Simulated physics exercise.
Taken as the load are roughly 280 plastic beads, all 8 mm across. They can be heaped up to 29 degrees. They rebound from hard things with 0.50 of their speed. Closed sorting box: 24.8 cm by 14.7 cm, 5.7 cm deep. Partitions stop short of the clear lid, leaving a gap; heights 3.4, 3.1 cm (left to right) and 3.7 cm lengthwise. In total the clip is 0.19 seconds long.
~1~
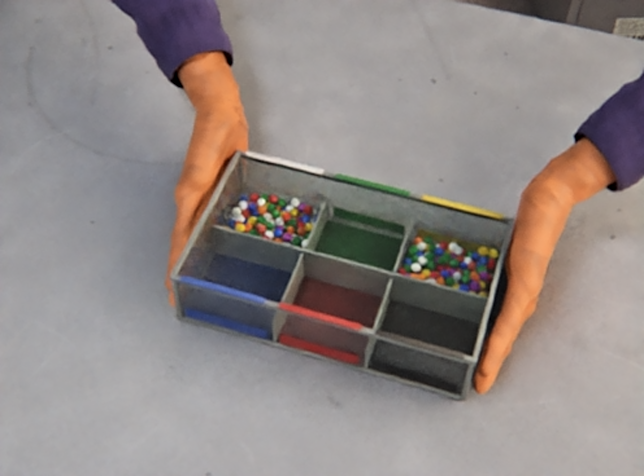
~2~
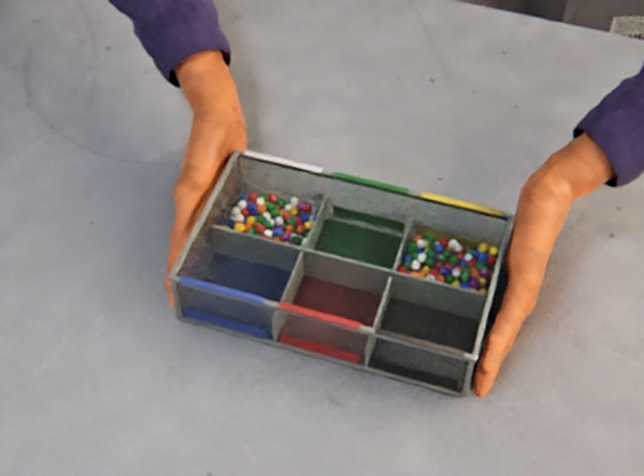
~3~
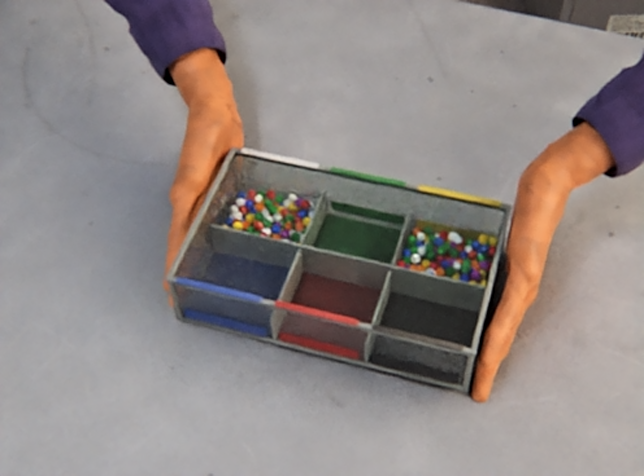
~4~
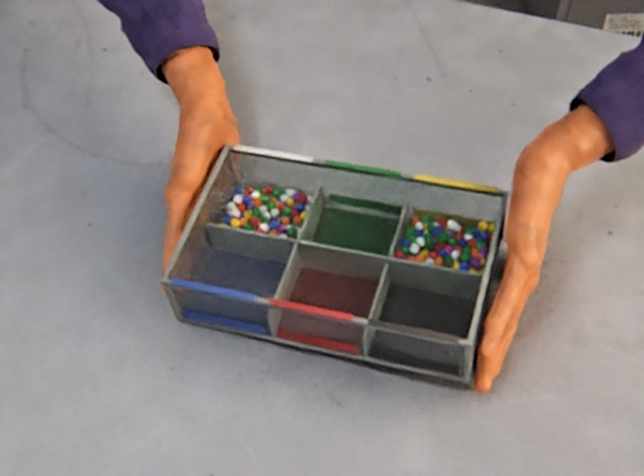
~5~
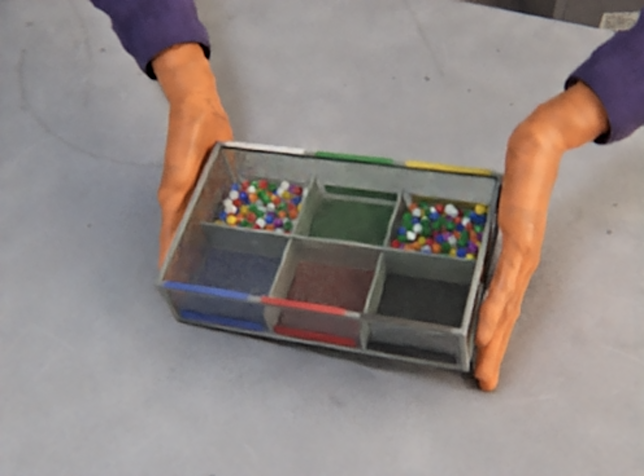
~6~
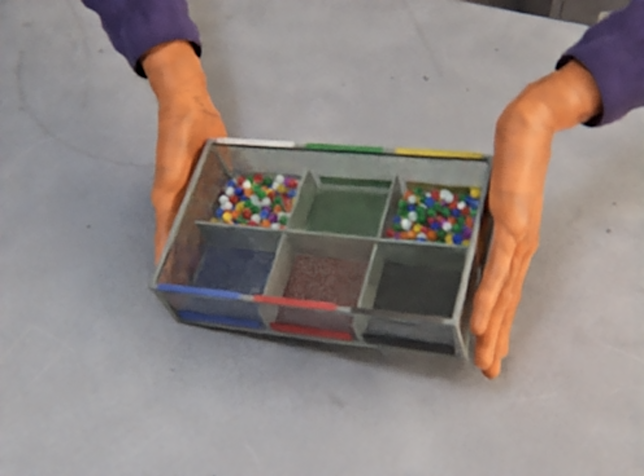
Two hands slowly tilt a clear-lidded box with colorful beads in two back compartments.
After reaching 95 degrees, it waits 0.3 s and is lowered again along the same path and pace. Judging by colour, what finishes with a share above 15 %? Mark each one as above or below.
Marked: Red below; blue above; green below; yellow below; white above; black below.
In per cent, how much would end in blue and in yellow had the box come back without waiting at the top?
Blue keeps 50% and yellow keeps 5%.
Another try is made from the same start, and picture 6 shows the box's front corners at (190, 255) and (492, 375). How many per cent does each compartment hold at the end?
It comes out as red at 5 percent, blue at 0 percent, green at 0 percent, yellow at 30 percent, white at 5 percent and black at 60 percent.
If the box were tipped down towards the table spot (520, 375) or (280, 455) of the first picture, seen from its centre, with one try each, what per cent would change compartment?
Roughly 50 % for the first direction, roughly 75 % for the second.
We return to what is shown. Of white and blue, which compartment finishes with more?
It's the blue one that holds more.
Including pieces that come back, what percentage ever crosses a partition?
About 60 %.
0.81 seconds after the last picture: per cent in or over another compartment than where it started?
Reading: Close to 50 %.
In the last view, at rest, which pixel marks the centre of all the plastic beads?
When it all comes to rest, the middle is near (235, 270).
Then, 0.81 s after the last picture, tilt 95 degrees; red 10 %, blue 35 %, green 5 %, yellow 10 %, white 40 %.
Then, 1.35 s after the last picture, tilt 51 degrees; blue 55 %, yellow 5 %, white 40 %.
Then, 1.95 s after the last picture, tilt 0 degrees; blue 60 %, yellow 5 %, white 35 %.
In the end, red 0 %, blue 60 %, green 0 %, yellow 5 %, white 35 %, black 0 %.
